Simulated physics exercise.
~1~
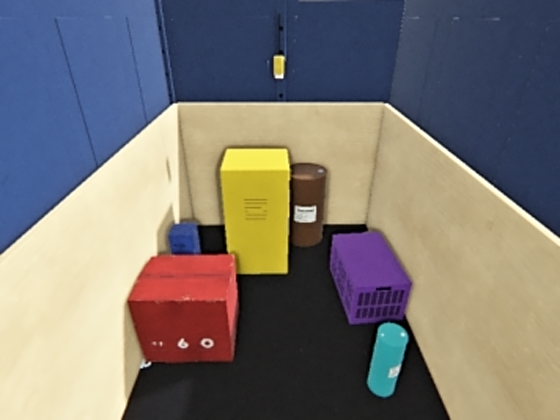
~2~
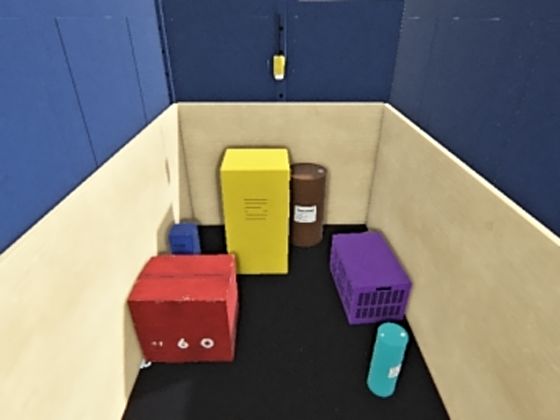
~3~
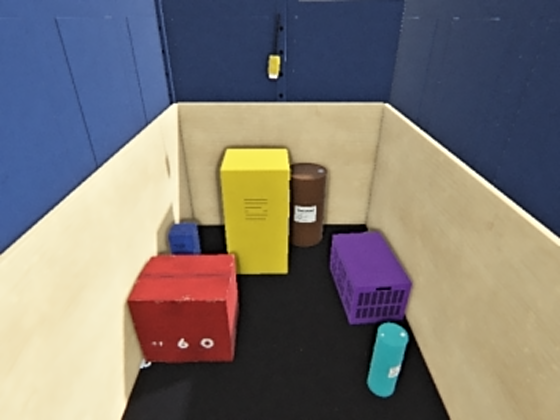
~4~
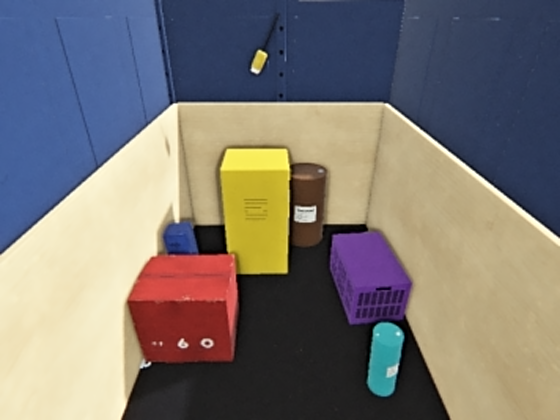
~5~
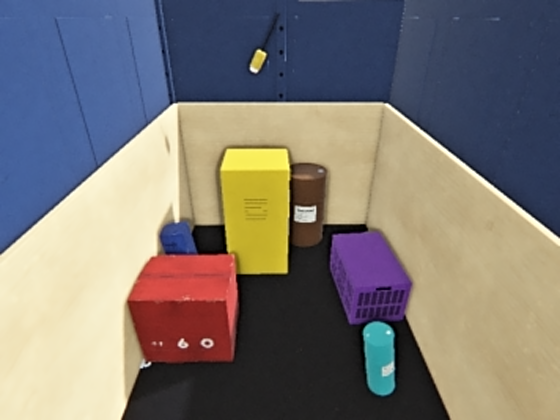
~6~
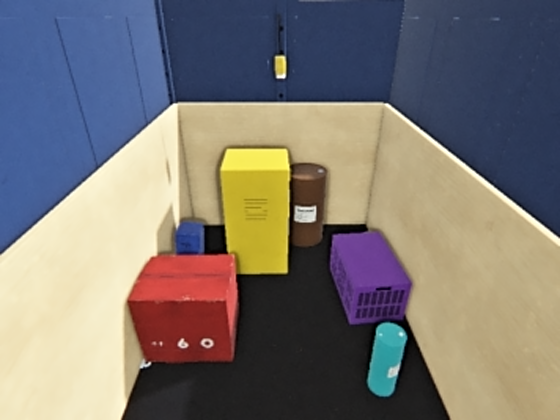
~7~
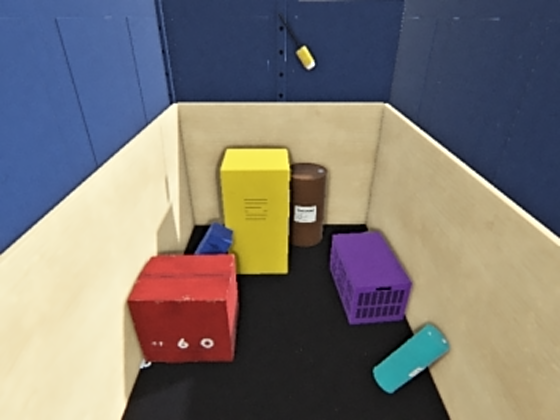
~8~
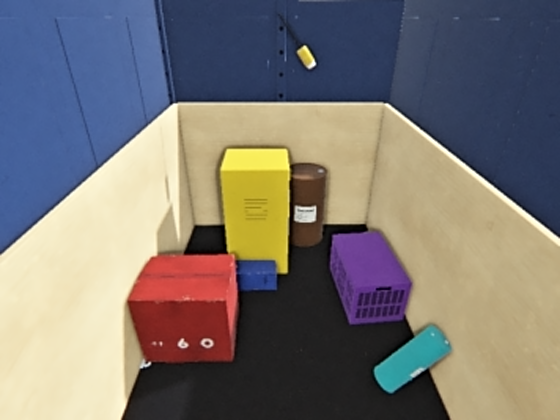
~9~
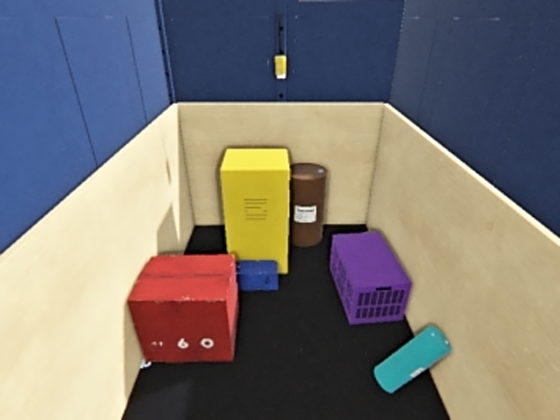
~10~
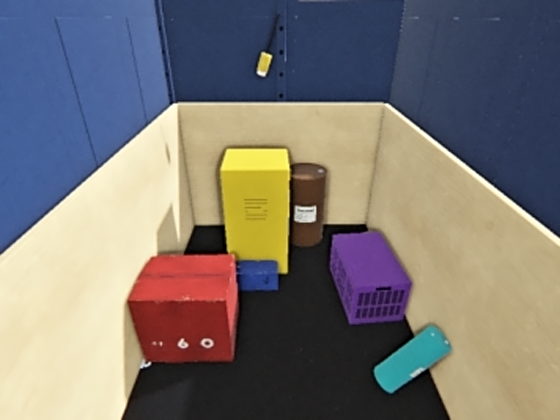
We see six objects in a walled bay beneath a swinging lamp. The blue box and turquoise canister shift slightly left, then right; the box tips and ends on its side before the yellow appliance, while the canister ends leaning hard right, the others unmoved.
